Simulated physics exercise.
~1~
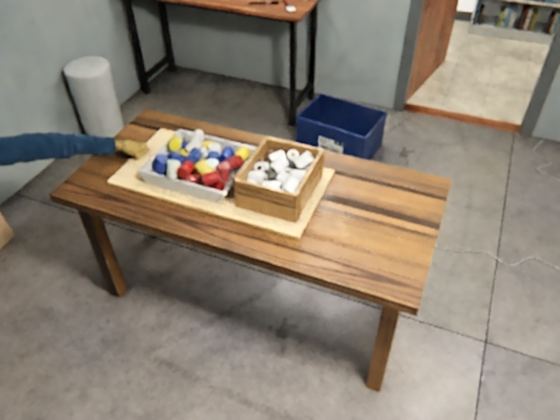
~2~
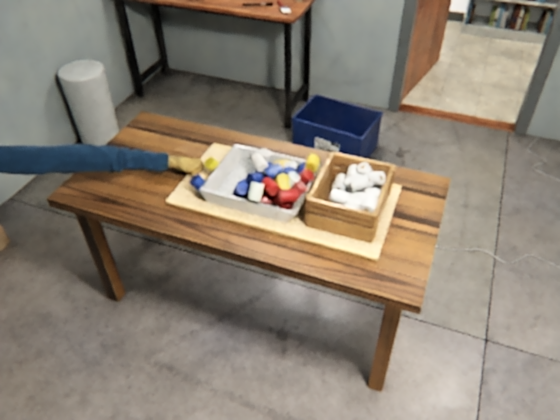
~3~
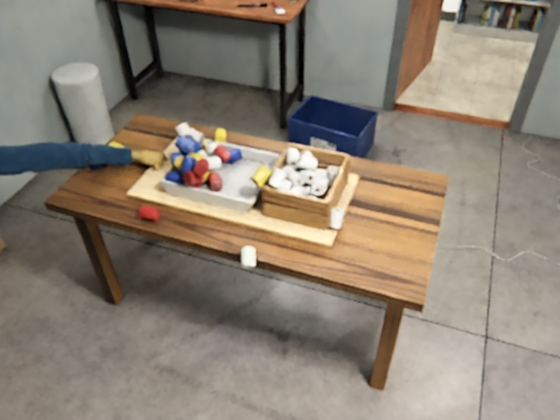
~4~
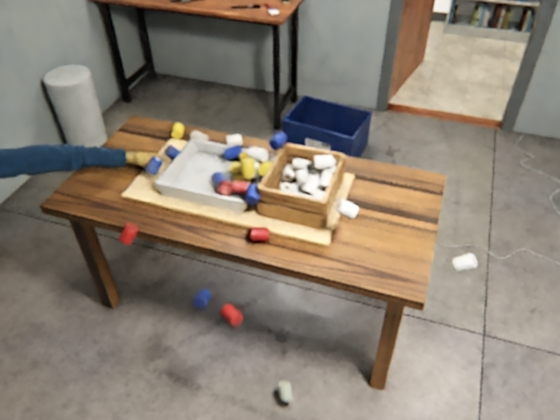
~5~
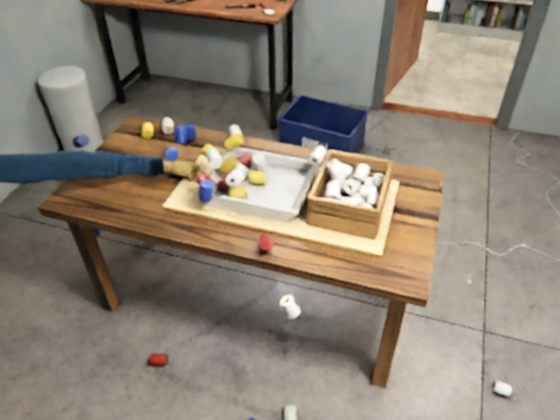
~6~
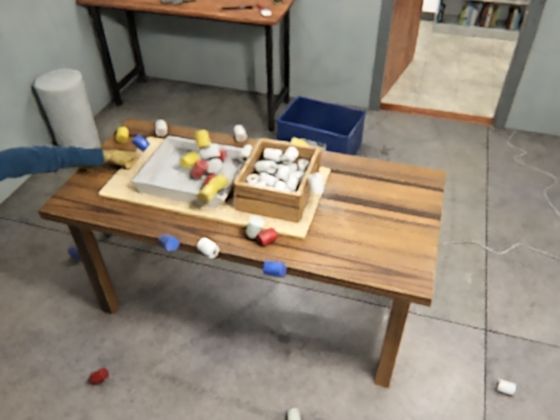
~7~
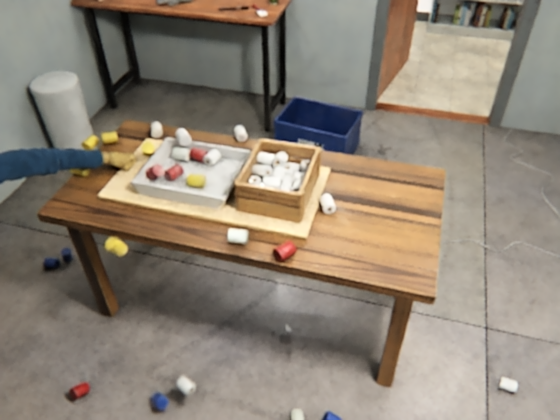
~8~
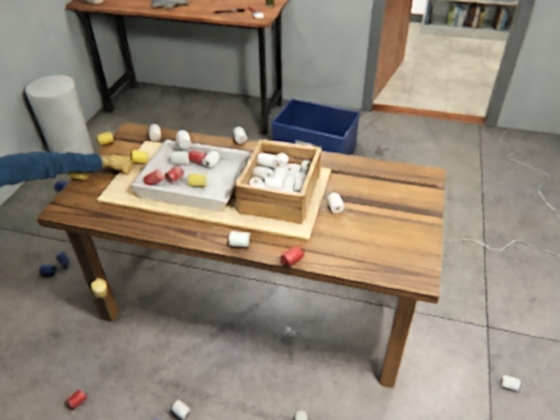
The clip shows an arm in a blue sleeve shaking a board on a wooden table right and left, spilling coloured and white pieces from its two containers, mostly the white one. The board stops, leaving a few pieces in the white container, many in the wooden one, and others scattered around.
